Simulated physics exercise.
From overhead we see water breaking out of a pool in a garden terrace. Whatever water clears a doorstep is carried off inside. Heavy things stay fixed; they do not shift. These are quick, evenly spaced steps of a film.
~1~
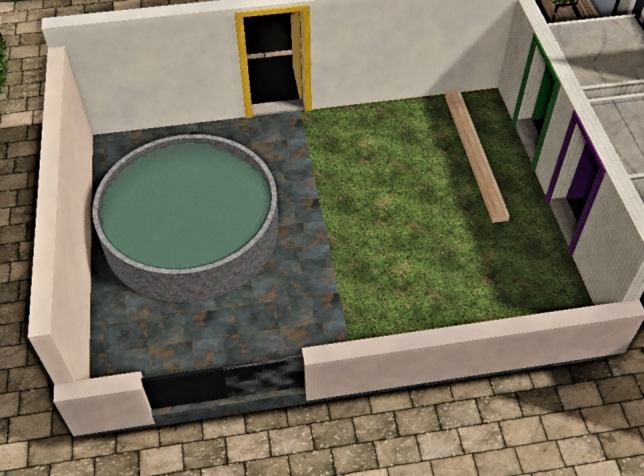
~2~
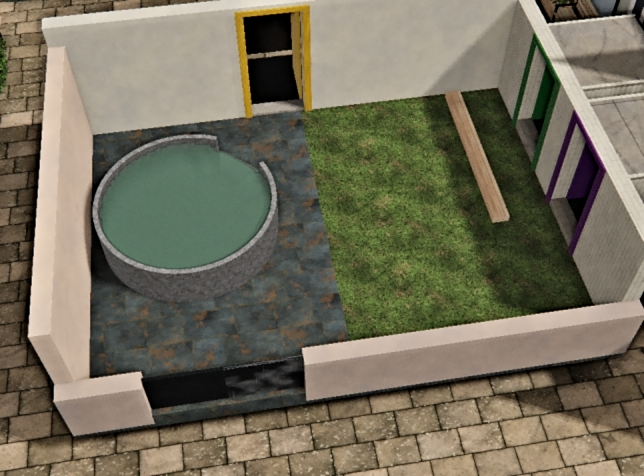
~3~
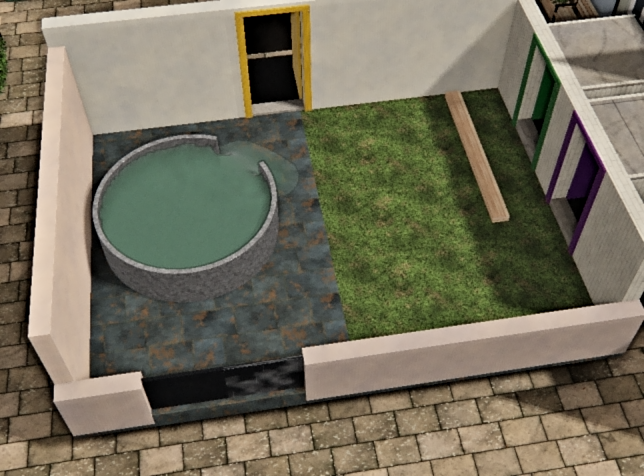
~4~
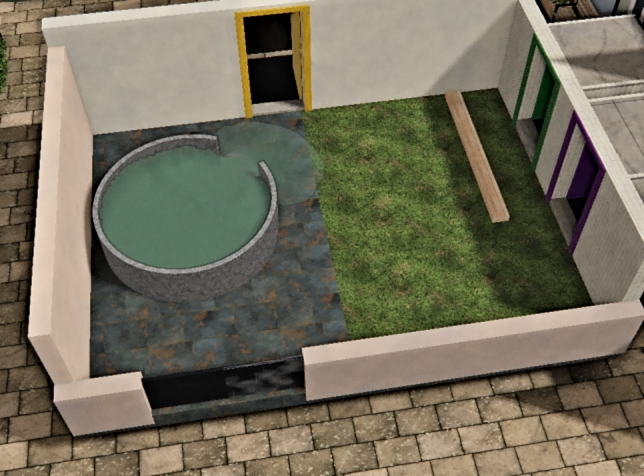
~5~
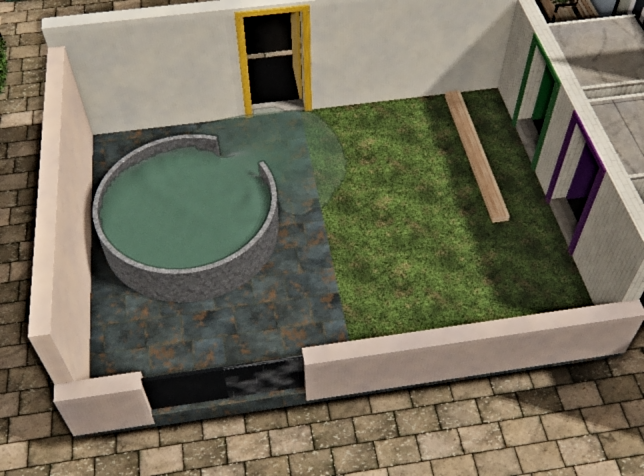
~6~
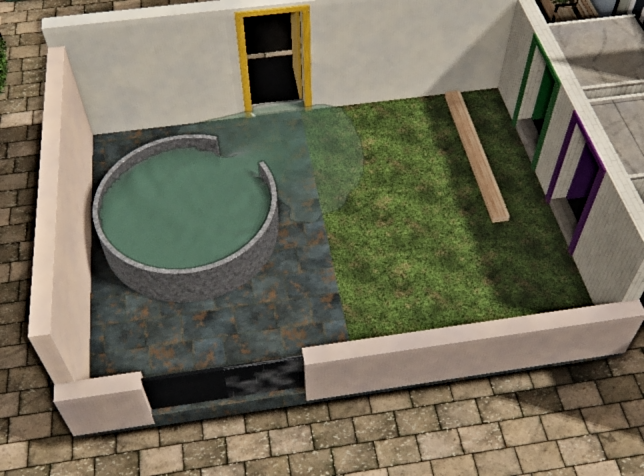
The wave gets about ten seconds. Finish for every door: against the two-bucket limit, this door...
The purple door remains within it; the green door remains within it; the yellow door surpasses it.
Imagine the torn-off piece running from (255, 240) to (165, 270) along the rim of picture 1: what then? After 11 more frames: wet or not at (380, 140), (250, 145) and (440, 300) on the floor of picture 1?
In the order given: Untouched, untouched and swamped.
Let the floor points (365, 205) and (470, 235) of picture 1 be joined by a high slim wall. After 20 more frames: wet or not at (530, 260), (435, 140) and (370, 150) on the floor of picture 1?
Outcome per location, in sequence: Unsoaked, soaking, soaking.
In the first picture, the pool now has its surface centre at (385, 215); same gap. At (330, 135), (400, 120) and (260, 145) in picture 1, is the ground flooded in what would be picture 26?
I'd say swamped for the first, swamped for the second and swamped for the third.
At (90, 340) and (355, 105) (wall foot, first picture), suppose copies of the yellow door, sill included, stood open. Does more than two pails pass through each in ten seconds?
Taken in sequence: Not exceeded, then exceeded.
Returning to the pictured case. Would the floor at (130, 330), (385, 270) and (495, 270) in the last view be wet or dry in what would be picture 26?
Same order as asked: Dry as before; dry as before; dry as before.
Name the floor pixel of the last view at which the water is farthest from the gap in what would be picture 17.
About (483, 96).
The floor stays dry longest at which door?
I'd say the one in purple.
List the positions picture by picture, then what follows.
In the first frame, the round tank at (186, 203) is whole and still.
In the second frame, the front is at a hidden place, out from the gap on the round tank's far side.
In the third frame, the front is at a hidden place, out from the gap on the round tank's far side.
In the fourth frame, water pours out on the round tank's far side and has run to (282, 130).
In the fifth frame, the front is at (304, 112), out from the gap on the round tank's far side.
In the sixth frame, the front is at (335, 109), out from the gap on the round tank's far side.
A moment on, water covers 20 % of the floor; the purple door not reached, the green door not reached, the yellow door far over two buckets in.
Next, water covers 30 % of the floor; the purple door not reached, the green door not reached, the yellow door far over two buckets in.
Then, water covers 45 % of the floor; the purple door not reached, the green door wet at the sill, nothing in, the yellow door far over two buckets in.
Later, water covers 70 % of the floor; the purple door wet at the sill, nothing in, the green door wet at the sill, nothing in, the yellow door far over two buckets in.
In the end, water covers 90 % of the floor; the purple door wet at the sill, nothing in, the green door wet at the sill, nothing in, the yellow door far over two buckets in.
